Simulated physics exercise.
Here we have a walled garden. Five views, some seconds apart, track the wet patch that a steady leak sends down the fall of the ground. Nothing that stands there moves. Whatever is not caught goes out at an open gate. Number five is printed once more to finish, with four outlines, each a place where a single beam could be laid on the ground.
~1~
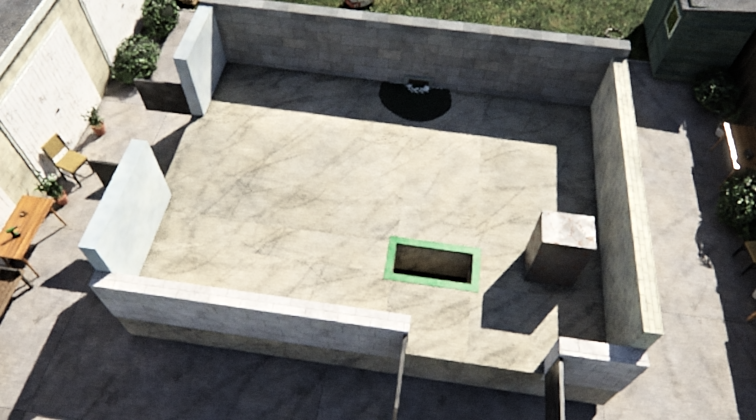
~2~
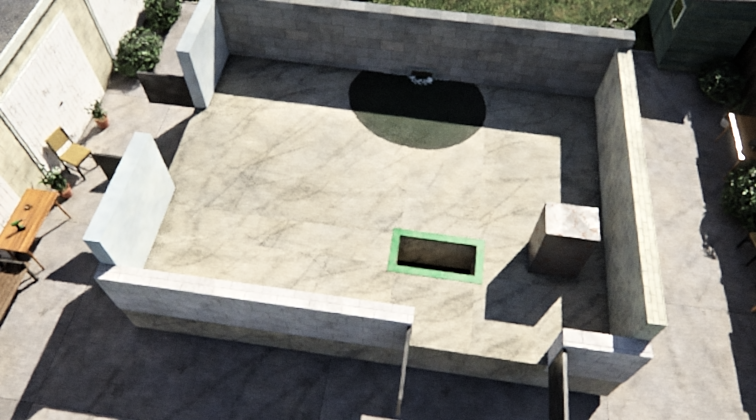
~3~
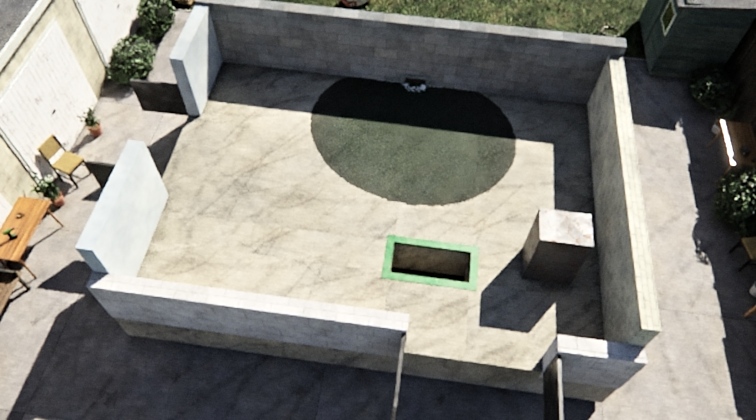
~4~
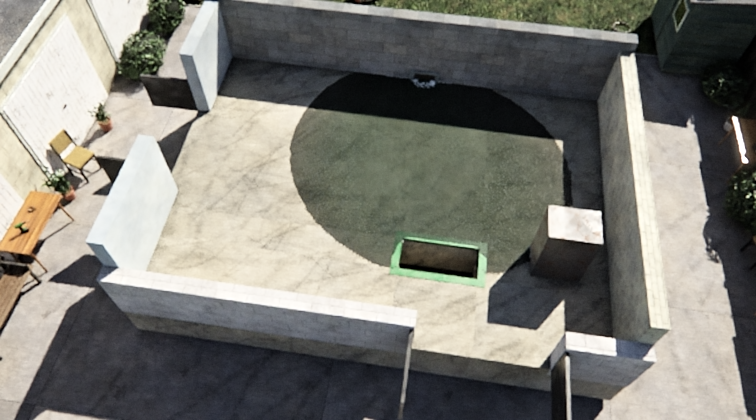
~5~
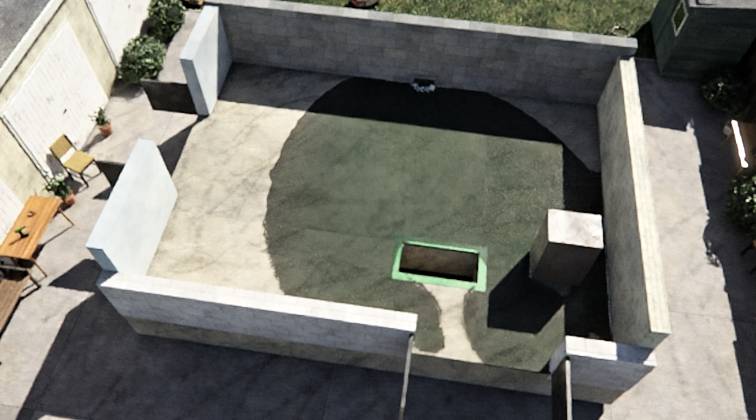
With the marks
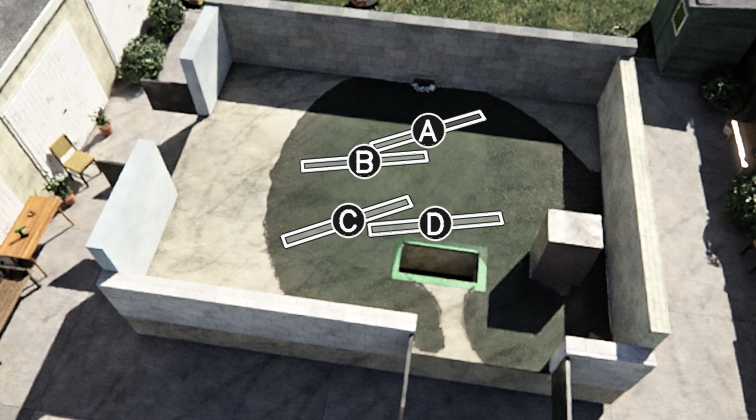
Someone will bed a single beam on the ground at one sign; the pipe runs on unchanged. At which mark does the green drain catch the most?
I would pick position C.
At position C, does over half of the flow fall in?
No, it does not.
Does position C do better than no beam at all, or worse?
It is worse.
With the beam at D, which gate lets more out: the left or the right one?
The right one.
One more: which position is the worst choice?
That is position D.
On the marked copy, A from (372, 147) to (482, 115); B from (302, 166) to (426, 156); C from (284, 241) to (409, 201); D from (369, 229) to (501, 218).
For position A, about 19 % of the stream goes into the green drain, about 81 % out by the gates.
For position B, about 18 % of the stream goes into the green drain, about 81 % out by the gates.
For position C, about 28 % of the stream goes into the green drain, about 72 % out by the gates.
For position D, about 14 % of the stream goes into the green drain, about 85 % out by the gates.
